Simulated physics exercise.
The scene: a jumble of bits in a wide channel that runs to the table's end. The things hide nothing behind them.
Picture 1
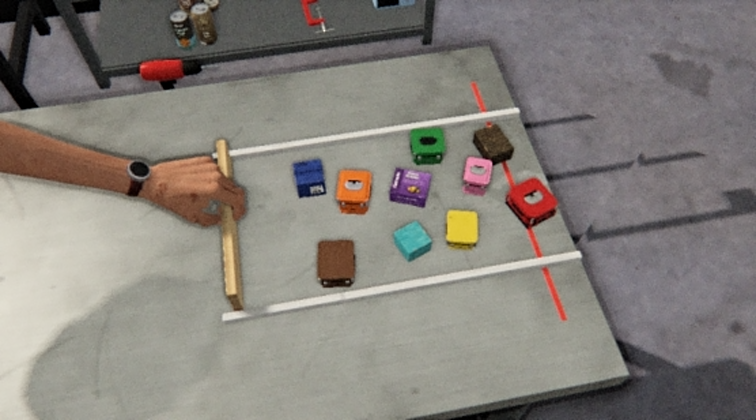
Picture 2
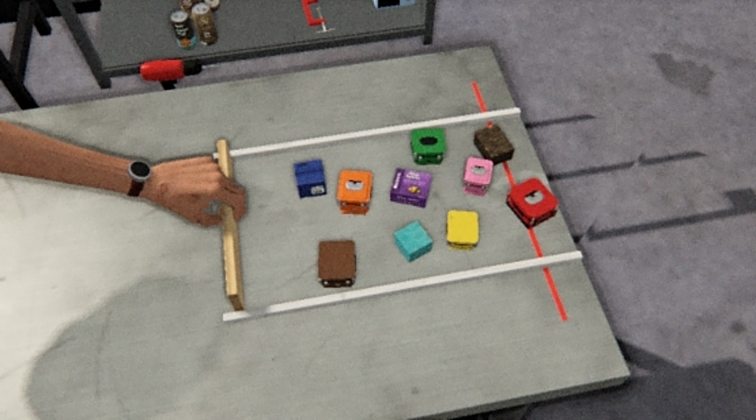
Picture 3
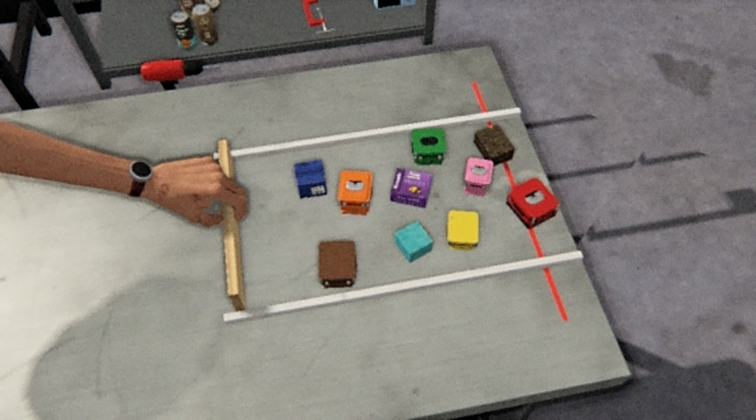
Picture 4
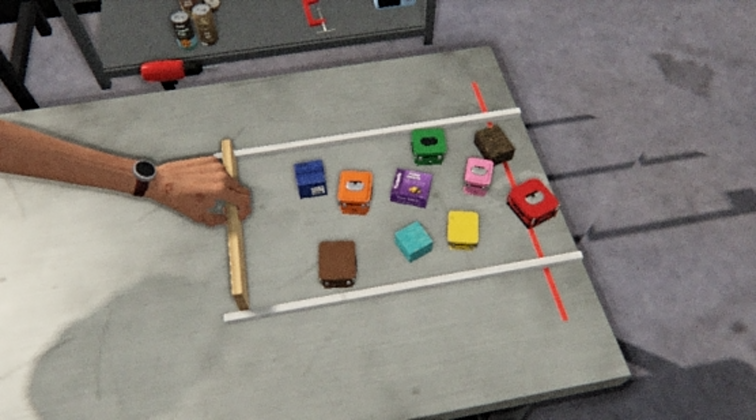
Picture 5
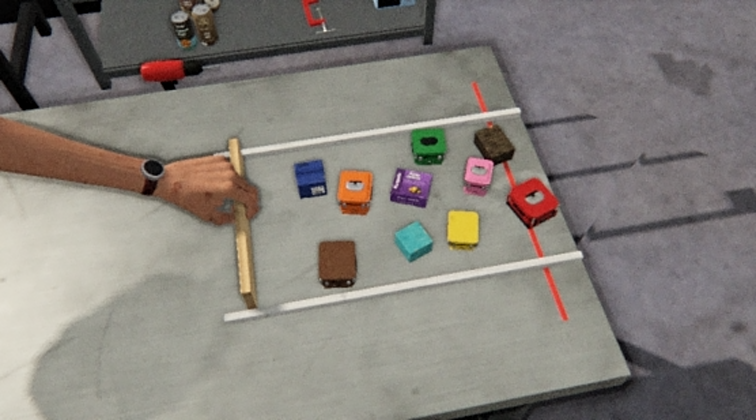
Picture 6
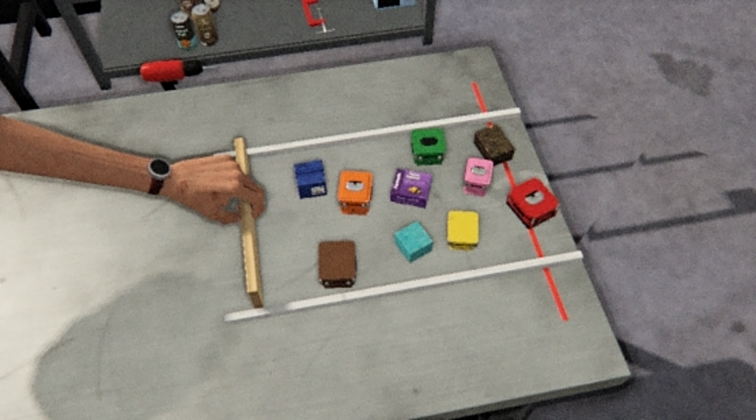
A hand slides a wooden board slowly rightward between white rails toward scattered colourful small boxes, which stay still on a grey table.
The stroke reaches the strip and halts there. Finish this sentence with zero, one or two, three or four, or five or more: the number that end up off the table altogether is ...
The number that end up off the table altogether is five or more.
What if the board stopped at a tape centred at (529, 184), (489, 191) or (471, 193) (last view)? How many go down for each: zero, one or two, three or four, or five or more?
So, going place by place, I'd say five or more; three or four; 1 or 2.
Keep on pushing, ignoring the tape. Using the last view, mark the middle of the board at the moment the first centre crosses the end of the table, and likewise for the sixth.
It sits near (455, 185), and then near (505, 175).
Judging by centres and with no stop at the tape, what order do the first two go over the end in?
First the red case, next the pink case.
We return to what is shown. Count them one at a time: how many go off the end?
The number is 7.
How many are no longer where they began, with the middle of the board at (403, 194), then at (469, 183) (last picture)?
At the first point the count is 8, at the second it's 10.
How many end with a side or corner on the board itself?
The count in contact is 3.
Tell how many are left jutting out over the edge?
As for overhanging, the count is 0.
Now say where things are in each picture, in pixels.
In the first frame, red case (531, 203); black block (493, 146); pink case (477, 177); board (230, 221); tape (513, 186).
In the second frame, black block (493, 145); blue box (310, 179).
In the third frame, pink case (478, 178); turquoise block (414, 242).
In the fourth frame, red case (532, 204); brown case (338, 265).
In the fifth frame, black block (494, 146); orange case (356, 193).
In the sixth frame, red case (532, 204); black block (494, 146); pink case (478, 178); board (249, 219); tape (514, 186).
Soon after, none off yet; red case at rest near (532, 204); black block at rest near (494, 146); pink case at rest near (478, 178).
After that, none off yet; red case moving near (540, 200); black block at rest near (494, 146); pink case displaced about its own width near (512, 173).
In the end, the number that fall off is five or more; gone, turquoise block, purple box, green case, yellow case, pink case, black block and red case.
